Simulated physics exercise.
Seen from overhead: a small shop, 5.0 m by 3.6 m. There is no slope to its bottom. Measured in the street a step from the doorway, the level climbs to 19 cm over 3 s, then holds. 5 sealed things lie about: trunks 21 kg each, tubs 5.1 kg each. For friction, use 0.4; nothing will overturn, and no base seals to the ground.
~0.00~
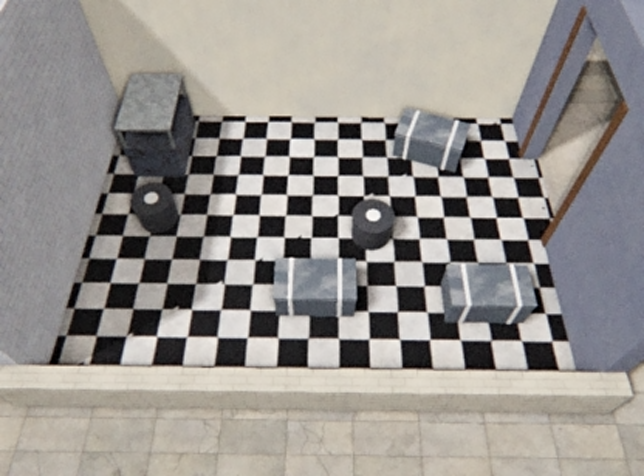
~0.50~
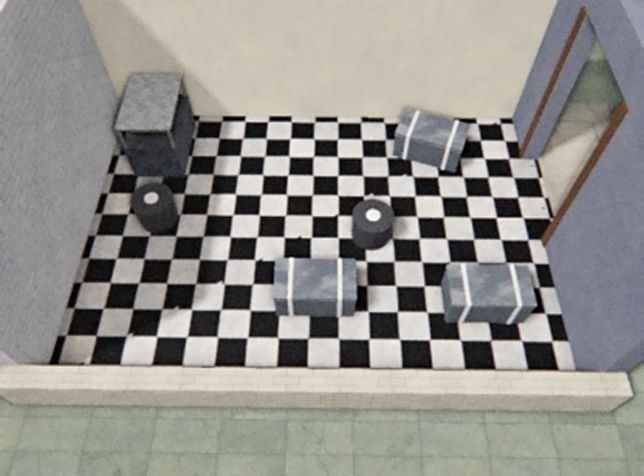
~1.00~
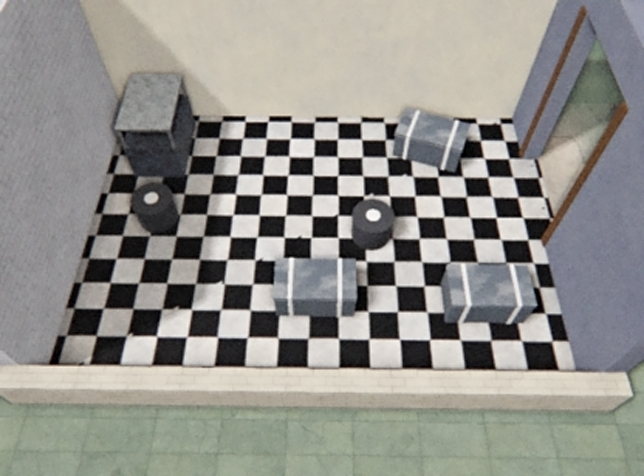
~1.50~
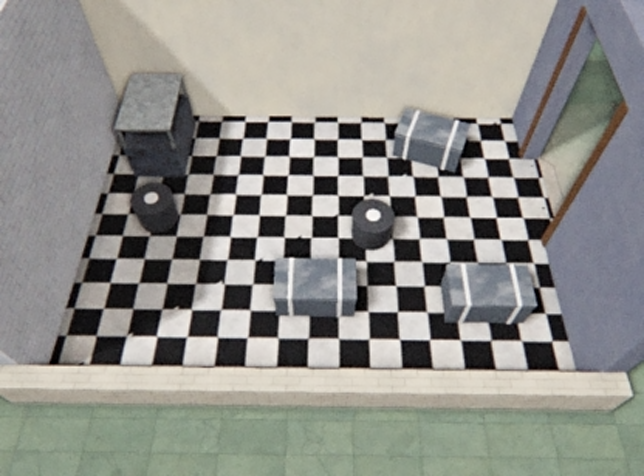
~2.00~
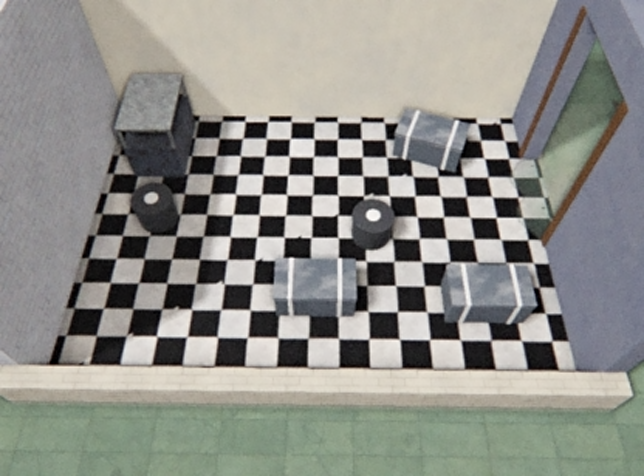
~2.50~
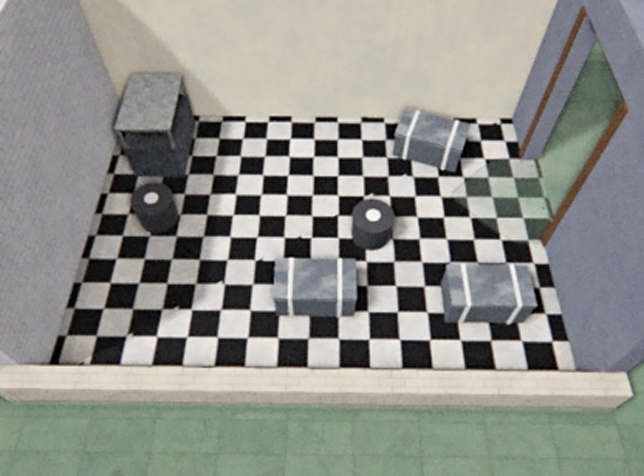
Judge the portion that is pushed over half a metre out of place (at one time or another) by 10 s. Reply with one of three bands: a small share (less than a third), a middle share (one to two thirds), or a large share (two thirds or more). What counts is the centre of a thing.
A middle share, one to two thirds.
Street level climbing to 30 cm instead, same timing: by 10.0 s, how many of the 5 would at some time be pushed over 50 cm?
Then the count would be 4.
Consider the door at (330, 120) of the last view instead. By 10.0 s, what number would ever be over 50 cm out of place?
The count would be 2.
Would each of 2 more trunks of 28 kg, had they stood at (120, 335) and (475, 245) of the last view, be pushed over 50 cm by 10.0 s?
First one stays within it, second one stays within it.
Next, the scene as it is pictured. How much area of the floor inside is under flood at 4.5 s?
Some 7.5 m2 of it.
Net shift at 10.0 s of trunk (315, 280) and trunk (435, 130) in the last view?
10 cm and 250 cm respectively.
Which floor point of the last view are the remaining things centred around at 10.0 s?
Close to (279, 264).
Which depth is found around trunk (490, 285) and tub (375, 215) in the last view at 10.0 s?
Depth approx. 3 cm / 6 cm.
After 3.5 s 0 of 5 are over 50 cm from their spots; 0 afloat.
After 4.5 s 1 of 5 are over 50 cm from their spots; 0 afloat.
After 7.0 s 3 of 5 are over 50 cm from their spots; 2 afloat.
After 10.0 s 2 of 5 are over 50 cm from their spots, and 3 have been at some point; 3 afloat.
